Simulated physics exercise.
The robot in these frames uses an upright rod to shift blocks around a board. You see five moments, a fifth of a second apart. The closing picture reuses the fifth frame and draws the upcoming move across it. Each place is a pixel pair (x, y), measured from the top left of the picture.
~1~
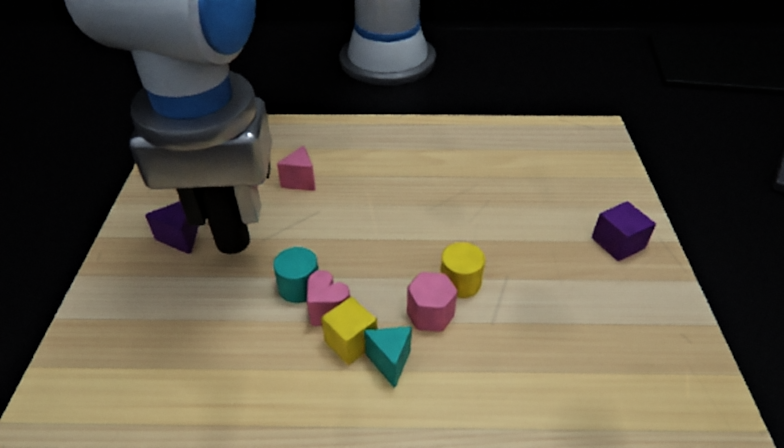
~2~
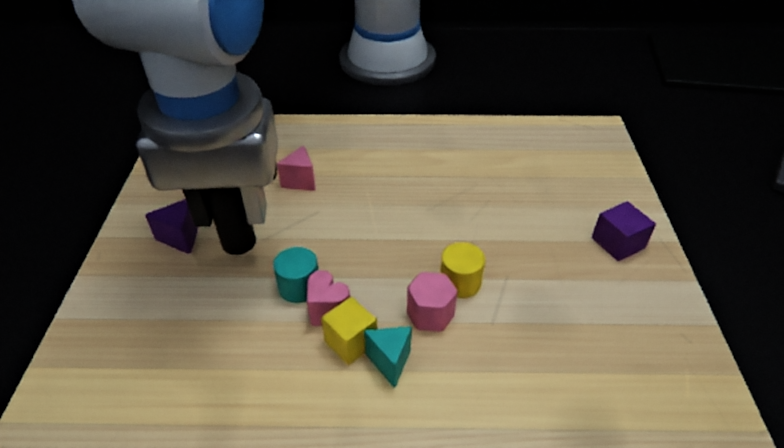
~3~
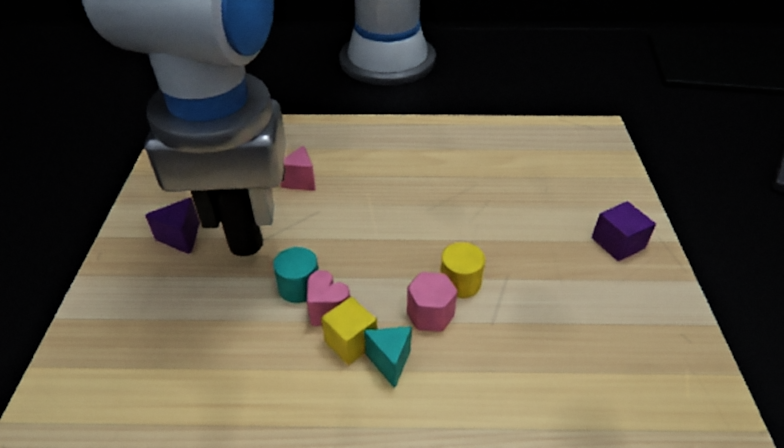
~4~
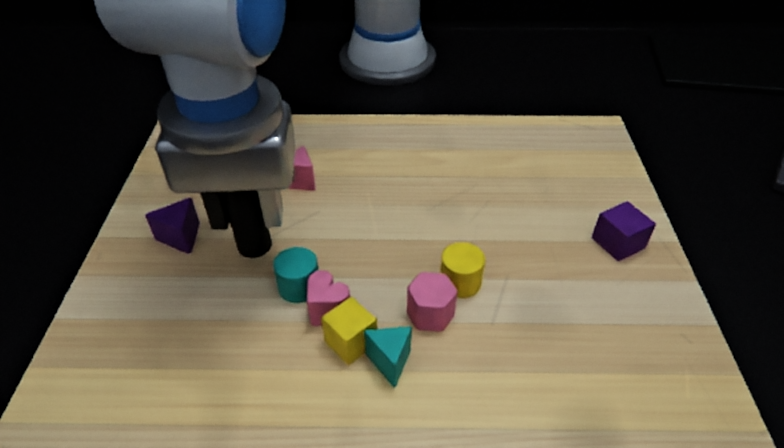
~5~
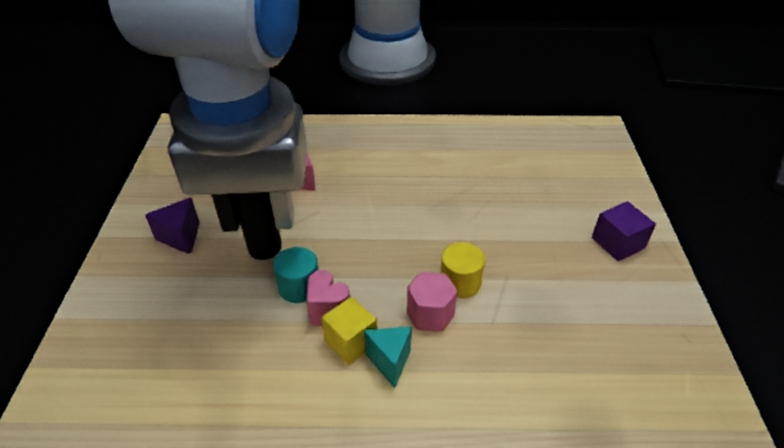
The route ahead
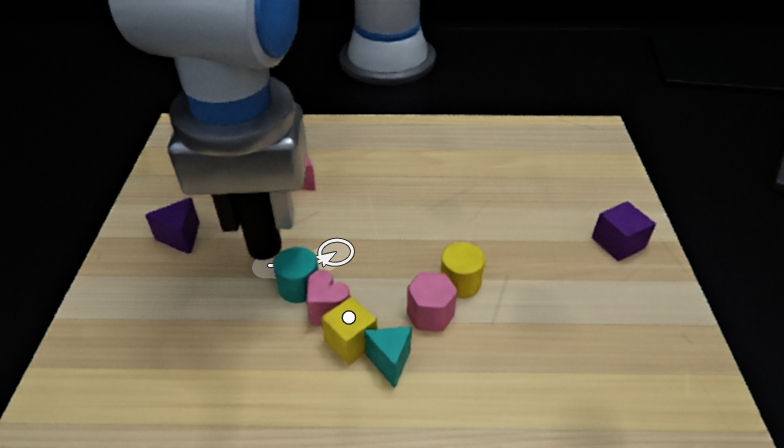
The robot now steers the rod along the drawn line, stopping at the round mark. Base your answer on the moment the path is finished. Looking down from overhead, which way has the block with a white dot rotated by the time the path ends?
Clockwise rotation.
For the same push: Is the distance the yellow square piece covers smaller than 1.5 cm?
Final answer: Yes.
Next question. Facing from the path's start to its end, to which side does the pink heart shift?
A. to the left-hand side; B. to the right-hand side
The answer is B.
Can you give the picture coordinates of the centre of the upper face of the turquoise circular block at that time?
It is going to be at (315, 267).
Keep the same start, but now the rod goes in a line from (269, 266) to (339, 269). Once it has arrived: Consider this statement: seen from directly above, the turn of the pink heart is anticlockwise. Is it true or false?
Answer: True.
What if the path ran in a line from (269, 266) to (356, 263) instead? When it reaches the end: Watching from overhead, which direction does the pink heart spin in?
If we look at it from overhead, the pink heart pivots counter-clockwise.
The line goes from (269, 266) by way of (293, 266) and (316, 263) to (336, 252); the dot is on the yellow square piece.
What follows on the original path. Halfway along, rod (303, 247); turquoise circular block (312, 268); pink heart (337, 298), turned 20° anticlockwise; yellow square piece (357, 325), turned 20° clockwise; turquoise triangular block (394, 345), turned 20° anticlockwise.
At the end, rod (334, 234); turquoise circular block (315, 267); pink heart (337, 299), turned 20° anticlockwise; yellow square piece (357, 326), turned 20° clockwise; turquoise triangular block (394, 345), turned 20° anticlockwise.
